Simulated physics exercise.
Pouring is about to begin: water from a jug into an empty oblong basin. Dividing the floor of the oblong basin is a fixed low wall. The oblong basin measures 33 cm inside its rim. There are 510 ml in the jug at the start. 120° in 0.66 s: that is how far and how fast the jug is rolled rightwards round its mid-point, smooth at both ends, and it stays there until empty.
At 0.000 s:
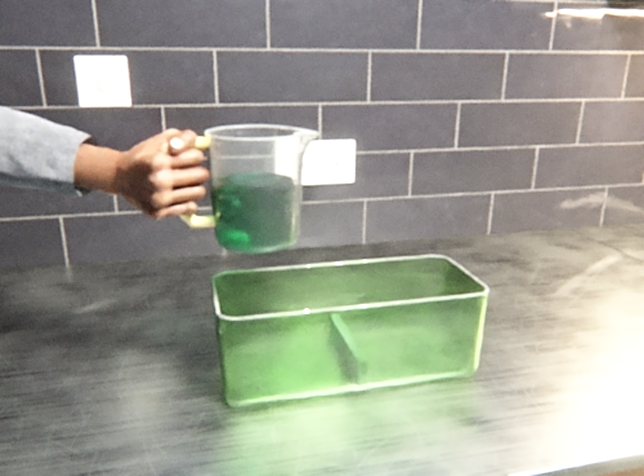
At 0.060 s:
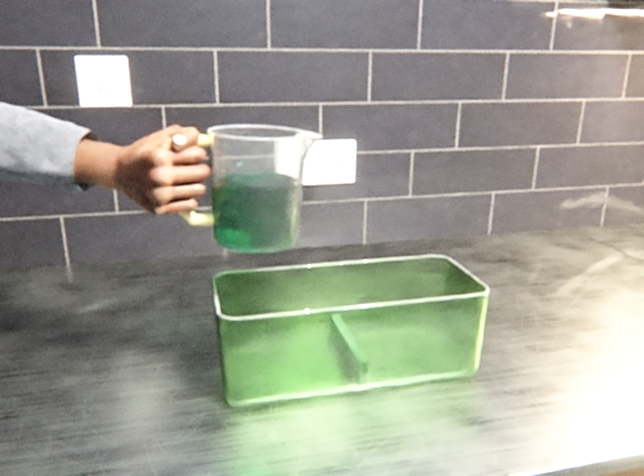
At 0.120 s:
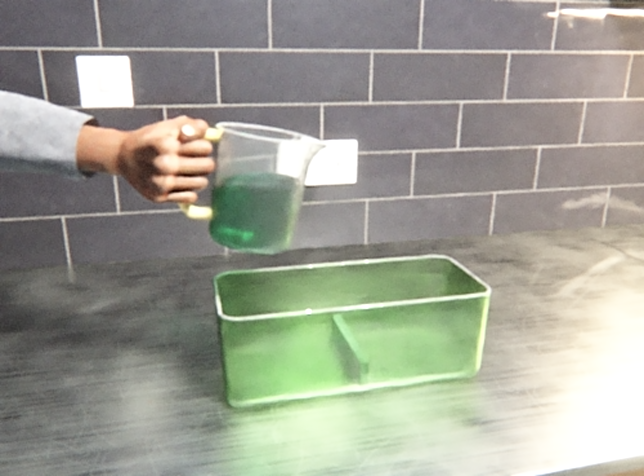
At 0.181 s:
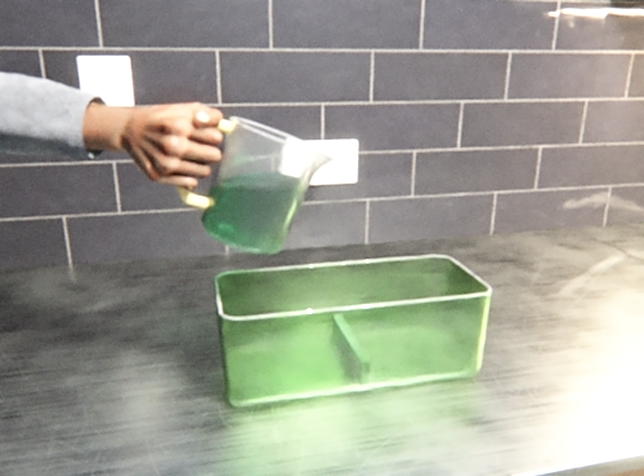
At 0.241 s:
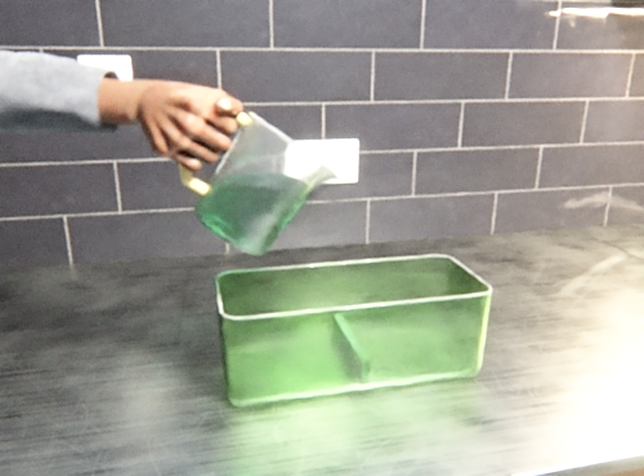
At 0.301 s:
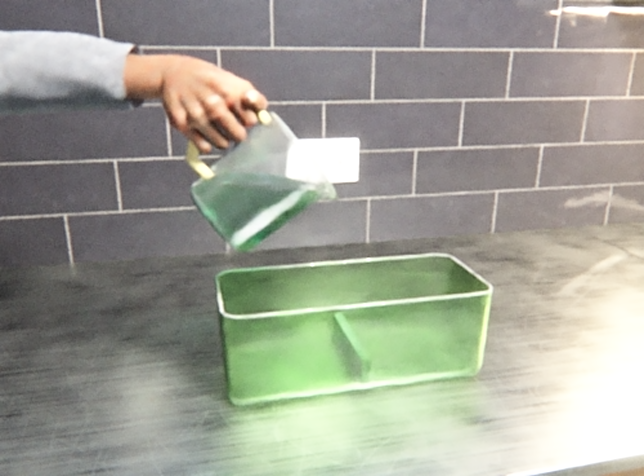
At the start, a hand holds a clear jug of green liquid upright above an oblong green-tinted basin on a dark counter, before a grey tiled wall. The hand then rolls the jug rightwards, slowly at first, until it leans steeply, the liquid shifting towards its spout while the basin stays still.
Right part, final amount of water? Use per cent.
36 per cent.
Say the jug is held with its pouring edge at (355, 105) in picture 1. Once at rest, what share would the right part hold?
85 %.
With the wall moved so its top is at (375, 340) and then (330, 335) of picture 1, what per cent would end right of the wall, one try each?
One try each: Around 15 percent and then around 75 percent.
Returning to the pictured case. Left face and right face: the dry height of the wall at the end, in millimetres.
On the left it's about 22 mm; on the right, about 28 mm.
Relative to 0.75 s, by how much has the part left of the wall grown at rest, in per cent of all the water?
I'd put it near 8 percent.
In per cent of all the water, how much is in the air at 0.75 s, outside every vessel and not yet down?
It comes to some 5 percent of the total.
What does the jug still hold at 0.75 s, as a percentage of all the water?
Remaining share: Approx. 5 %.
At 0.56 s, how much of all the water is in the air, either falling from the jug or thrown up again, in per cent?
Estimate: Some 28 % of the total.
Then, 0.56 s in, the tilt is 113° and 47 per cent is still to pour, 14 is left of the wall and 11 right of it.
Then, 0.75 s in, the tilt is 120° and 5 per cent is still to pour, 55 is left of the wall and 35 right of it.
Then, 0.94 s in, the tilt is 120° and 0 per cent is still to pour, 63 is left of the wall and 35 right of it.
Then, 1.16 s in, the tilt is 120° and 0 per cent is still to pour, 63 is left of the wall and 36 right of it.
Finally, 63 per cent lies left of the wall, 36 right of it and 2 outside.
